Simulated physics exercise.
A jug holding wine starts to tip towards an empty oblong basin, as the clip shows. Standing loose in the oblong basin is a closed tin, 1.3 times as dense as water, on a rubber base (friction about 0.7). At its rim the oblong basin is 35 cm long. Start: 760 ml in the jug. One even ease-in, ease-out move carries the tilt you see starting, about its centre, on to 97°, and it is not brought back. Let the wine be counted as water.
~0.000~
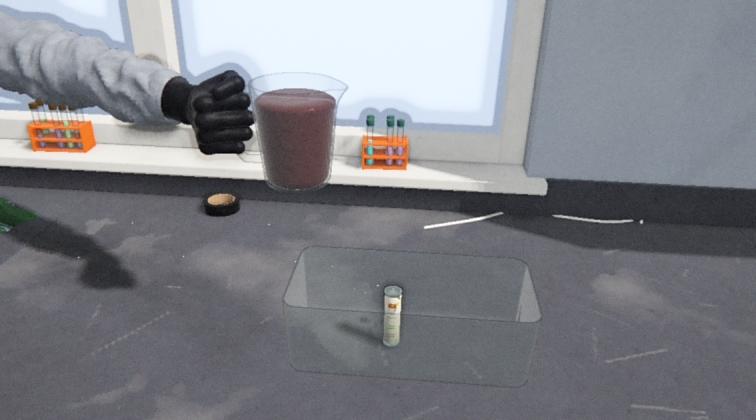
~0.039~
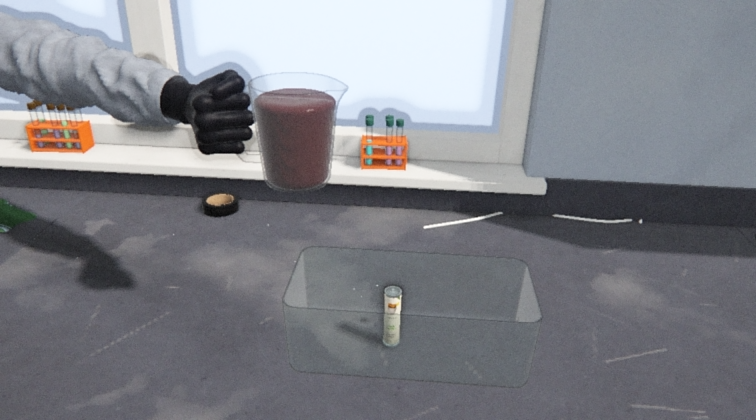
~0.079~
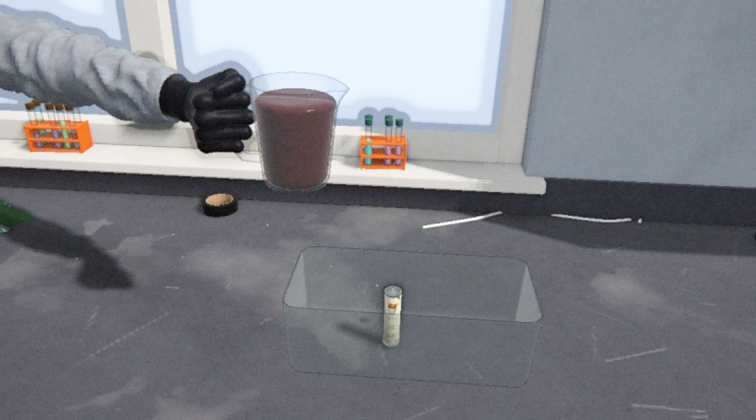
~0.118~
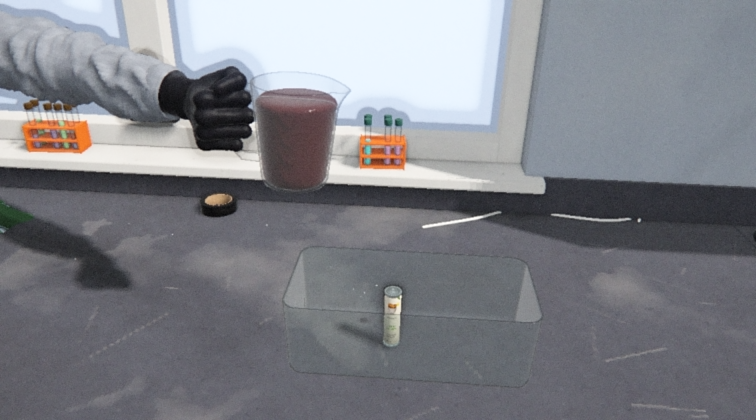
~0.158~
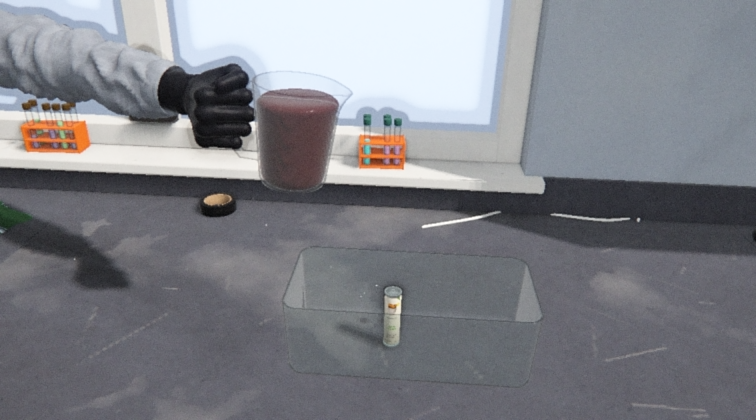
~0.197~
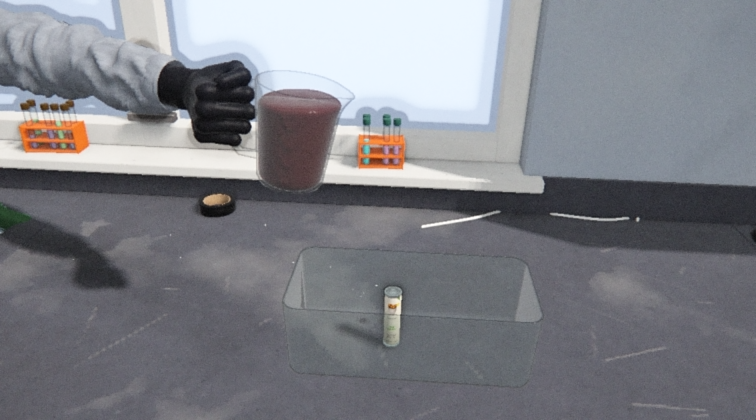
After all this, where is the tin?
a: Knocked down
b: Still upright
(b) Still upright.
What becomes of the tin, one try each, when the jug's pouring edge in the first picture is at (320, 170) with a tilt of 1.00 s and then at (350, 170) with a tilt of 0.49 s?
In the first try it comes down; in the second it comes down.
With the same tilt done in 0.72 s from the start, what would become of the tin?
With that tilt, the tin stays on its base.
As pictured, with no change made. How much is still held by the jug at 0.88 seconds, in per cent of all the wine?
Roughly 38 per cent.
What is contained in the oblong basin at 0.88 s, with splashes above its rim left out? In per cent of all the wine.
I'd put it at roughly 34 per cent.
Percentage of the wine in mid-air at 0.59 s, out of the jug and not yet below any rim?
At that moment, about 16 percent.
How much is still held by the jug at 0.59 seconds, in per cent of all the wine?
At that time about 84 in a hundred parts are still held.
Then, 0.59 s in, the tilt is 62° and 84 per cent is still to pour; the tin stands where it began.
Then, 0.88 s in, the tilt is 93° and 37 per cent is still to pour; the tin stands where it began.
Then, 1.17 s in, the tilt is 97° and 6 per cent is still to pour; the tin stands where it began.
Then, 1.50 s in, the tilt is 97° and 1 per cent is still to pour; the tin stands where it began.
Finally, the tin stands where it began.
